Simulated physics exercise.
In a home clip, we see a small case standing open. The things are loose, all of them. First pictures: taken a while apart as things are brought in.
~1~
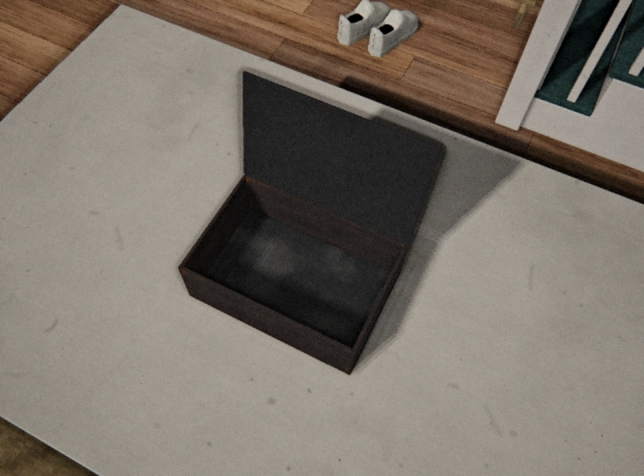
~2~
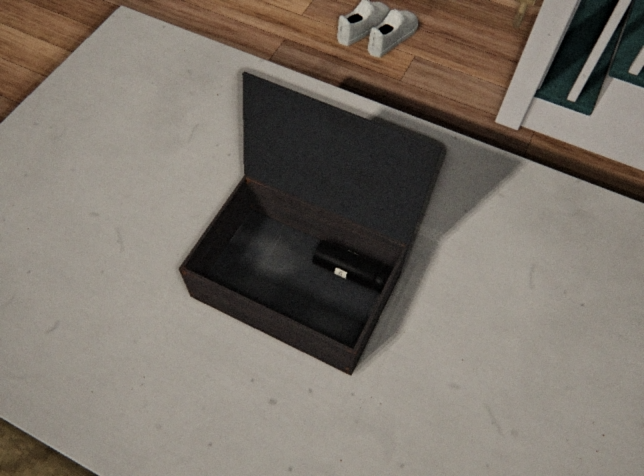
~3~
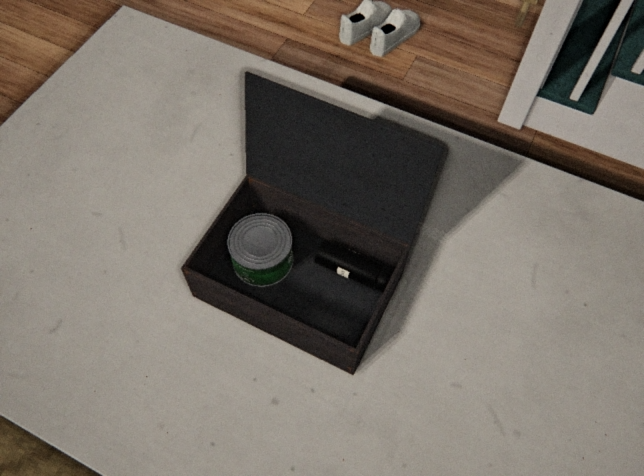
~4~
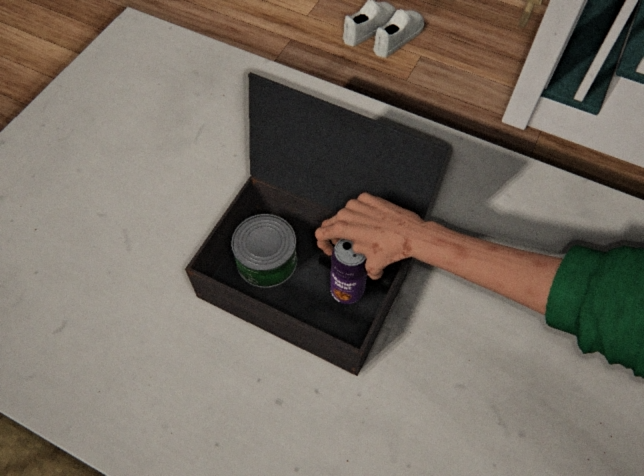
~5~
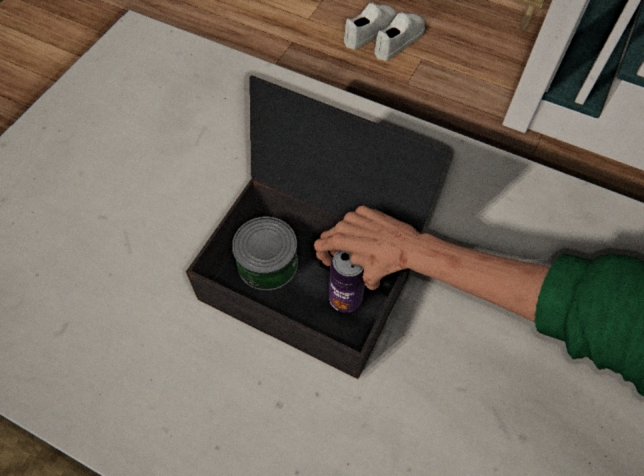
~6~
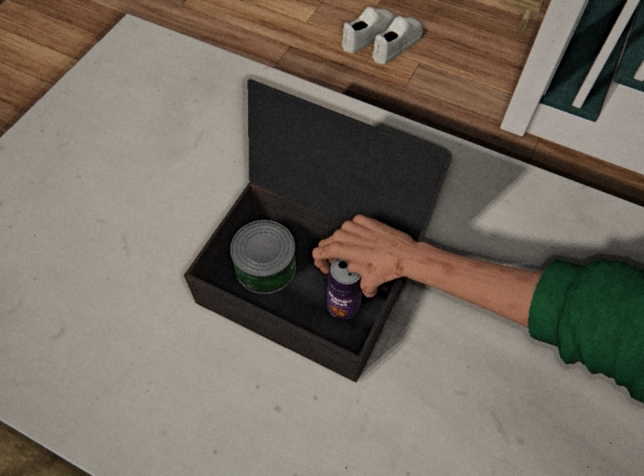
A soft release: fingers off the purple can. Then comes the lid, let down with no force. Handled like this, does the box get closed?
My prediction: Lid off the rim.
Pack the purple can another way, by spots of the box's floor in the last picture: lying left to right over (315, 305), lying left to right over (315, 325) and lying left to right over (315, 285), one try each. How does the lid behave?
The lid goes all the way down the first time, goes all the way down the second time and goes all the way down the third time.
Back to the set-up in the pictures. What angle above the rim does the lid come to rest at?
I'd say roughly 30 degrees above the rim.
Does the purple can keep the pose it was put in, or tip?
As it turns out, the purple can keeps its original angle.
Then, 1.10 s past the last view, lid starting down.
Then, 1.50 s past the last view, lid 66° above the rim.
Then, 1.90 s past the last view, lid 39° above the rim.
Finally, lid 30° above the rim; all 3 still in place. Final places as the last picture's camera would see them, purple can near (345, 290).
